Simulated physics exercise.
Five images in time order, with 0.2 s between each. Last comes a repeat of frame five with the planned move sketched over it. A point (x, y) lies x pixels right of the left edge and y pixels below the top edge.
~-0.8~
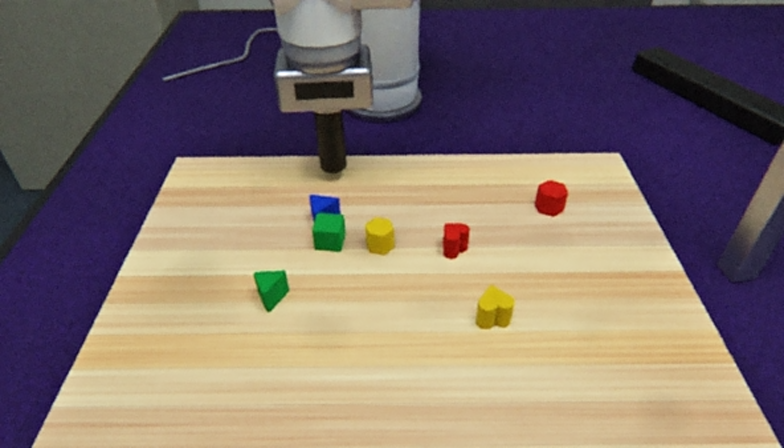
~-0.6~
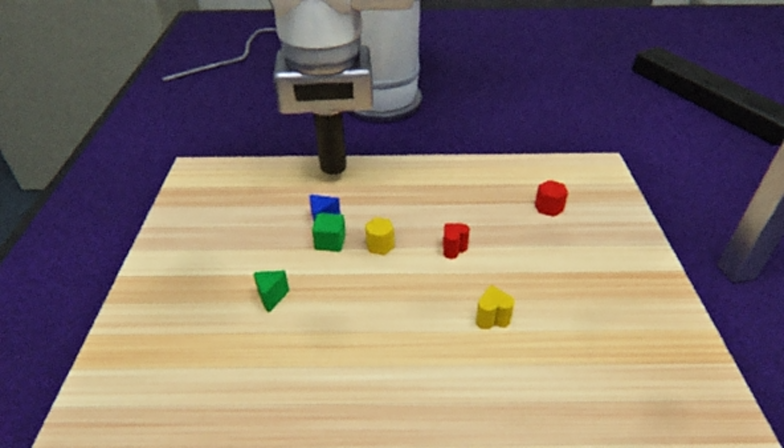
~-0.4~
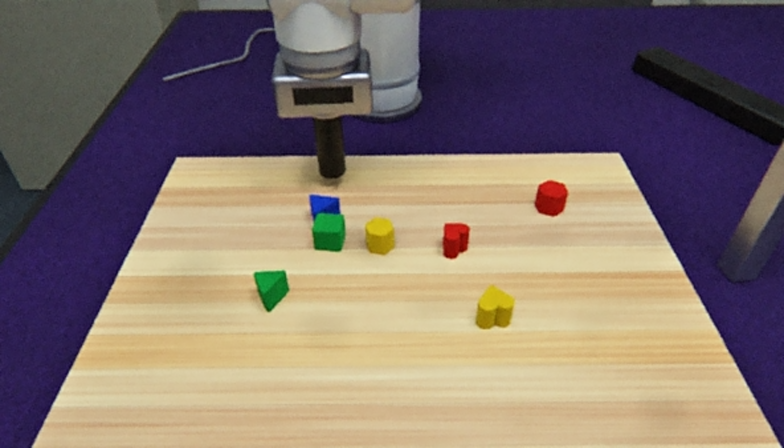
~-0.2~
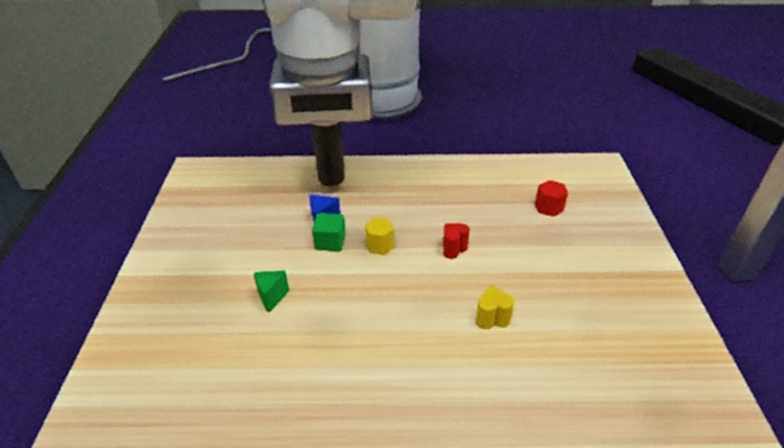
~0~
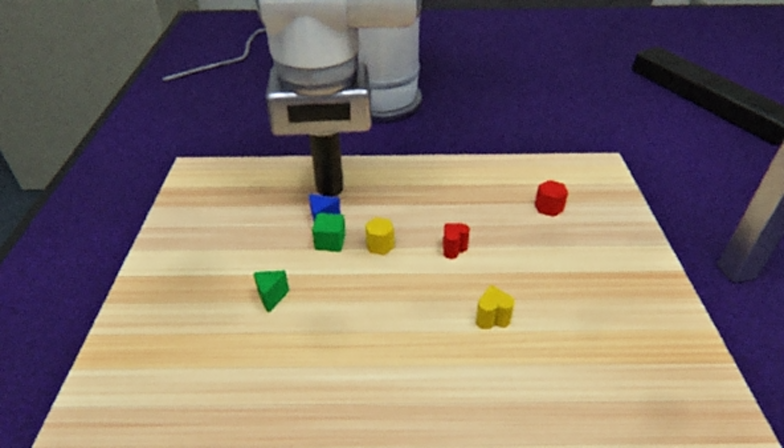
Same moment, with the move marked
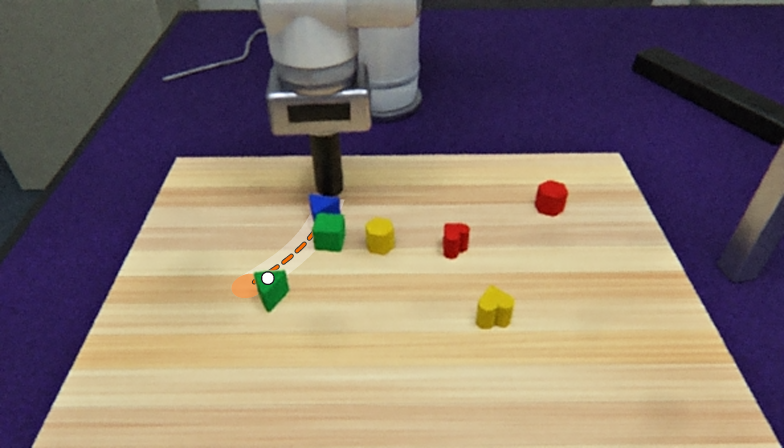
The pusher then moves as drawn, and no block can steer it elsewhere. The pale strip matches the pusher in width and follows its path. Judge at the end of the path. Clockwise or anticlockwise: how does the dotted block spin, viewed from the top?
The answer is clockwise.
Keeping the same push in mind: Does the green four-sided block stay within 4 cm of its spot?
That would be a yes.
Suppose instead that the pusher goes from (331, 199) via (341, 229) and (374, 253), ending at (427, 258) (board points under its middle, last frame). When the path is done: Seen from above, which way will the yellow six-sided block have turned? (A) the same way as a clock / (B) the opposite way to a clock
B (the opposite way to a clock)
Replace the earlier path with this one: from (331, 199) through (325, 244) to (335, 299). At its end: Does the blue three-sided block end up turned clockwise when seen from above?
Yes, it checks out.
The drawn path runs from (331, 199) through (317, 228) and (289, 258) to (248, 286); the dot is on the green three-sided block.
What follows on the original path. One third of the way, pusher at (316, 218); blue three-sided block at (304, 225); green four-sided block at (327, 231), turned 55° anticlockwise.
Two thirds of the way, pusher at (287, 248); blue three-sided block at (282, 258), turned 30° anticlockwise; green four-sided block at (329, 235), turned 70° anticlockwise.
At the end, pusher at (246, 276); green three-sided block at (267, 285), turned 25° clockwise; blue three-sided block at (279, 269), turned 55° anticlockwise; green four-sided block at (329, 235), turned 70° anticlockwise; yellow six-sided block not moved.
